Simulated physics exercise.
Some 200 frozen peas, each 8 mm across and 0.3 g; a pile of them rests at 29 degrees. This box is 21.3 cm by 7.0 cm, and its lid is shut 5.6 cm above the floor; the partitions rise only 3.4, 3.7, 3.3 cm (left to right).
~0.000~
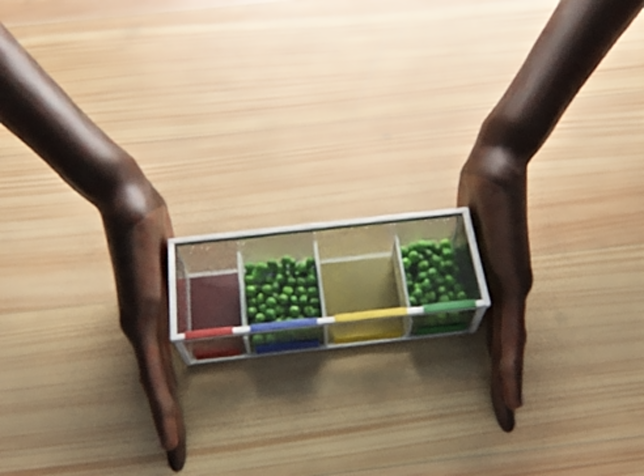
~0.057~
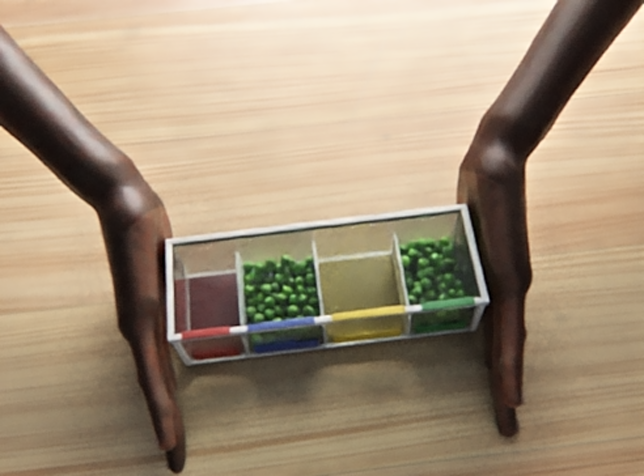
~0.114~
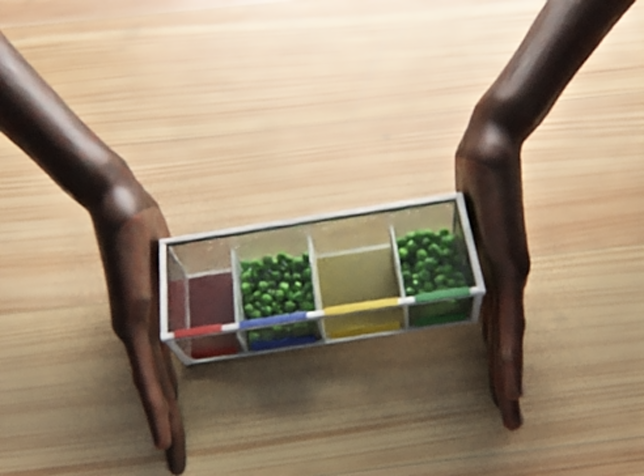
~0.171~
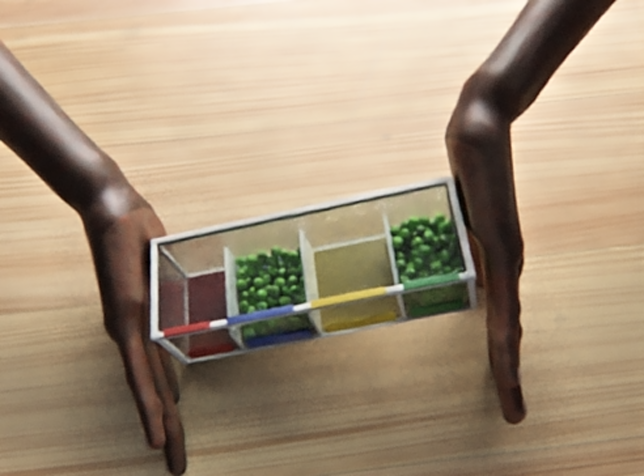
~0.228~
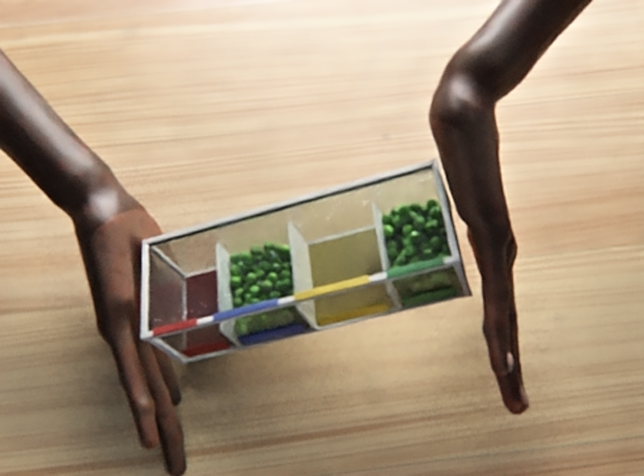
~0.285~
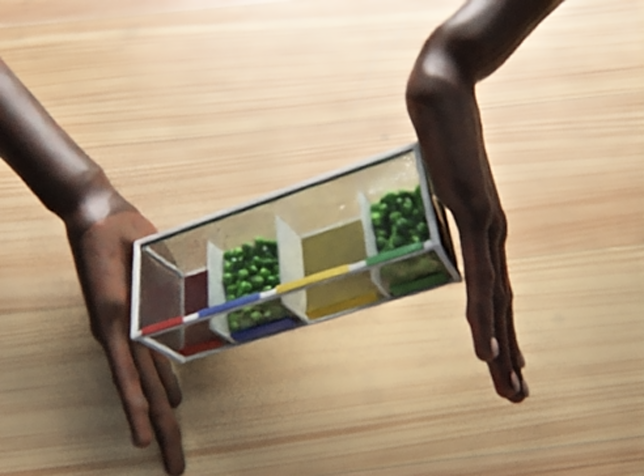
On a wooden surface, two hands tilting a clear four-section box of green peas, its right end rising steadily higher.
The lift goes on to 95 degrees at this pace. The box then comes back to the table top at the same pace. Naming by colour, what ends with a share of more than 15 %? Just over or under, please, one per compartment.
Red compartment: Over, blue compartment: Over, green compartment: Under, yellow compartment: Under.
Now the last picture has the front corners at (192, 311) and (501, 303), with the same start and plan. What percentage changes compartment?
That would be some 25 in a hundred.
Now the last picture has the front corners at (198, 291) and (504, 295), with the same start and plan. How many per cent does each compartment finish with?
Red = 0 %, blue = 20 %, green = 80 %, yellow = 0 %.
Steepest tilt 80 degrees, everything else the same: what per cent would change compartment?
Some 35 per cent.
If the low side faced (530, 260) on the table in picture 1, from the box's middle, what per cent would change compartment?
About 35 per cent.
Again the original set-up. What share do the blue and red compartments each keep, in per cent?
The blue compartment ends with 25 per cent, the red one with 60 per cent.
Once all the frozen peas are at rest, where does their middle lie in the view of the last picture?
In the last view, approximately (226, 301).
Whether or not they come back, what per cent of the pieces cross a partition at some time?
I'd put it at some 70 percent of the pieces.
After 1.07 s, tilt 93 degrees; red 20 %, blue 40 %, green 25 %, yellow 15 %.
Then, at 1.59 s, tilt 39 degrees; red 60 %, blue 25 %, green 5 %, yellow 5 %.
After 2.17 s, tilt 0 degrees; red 60 %, blue 25 %, green 5 %, yellow 5 %.
By 2.8 s all is still; red 60 %, blue 25 %, green 5 %, yellow 5 %.
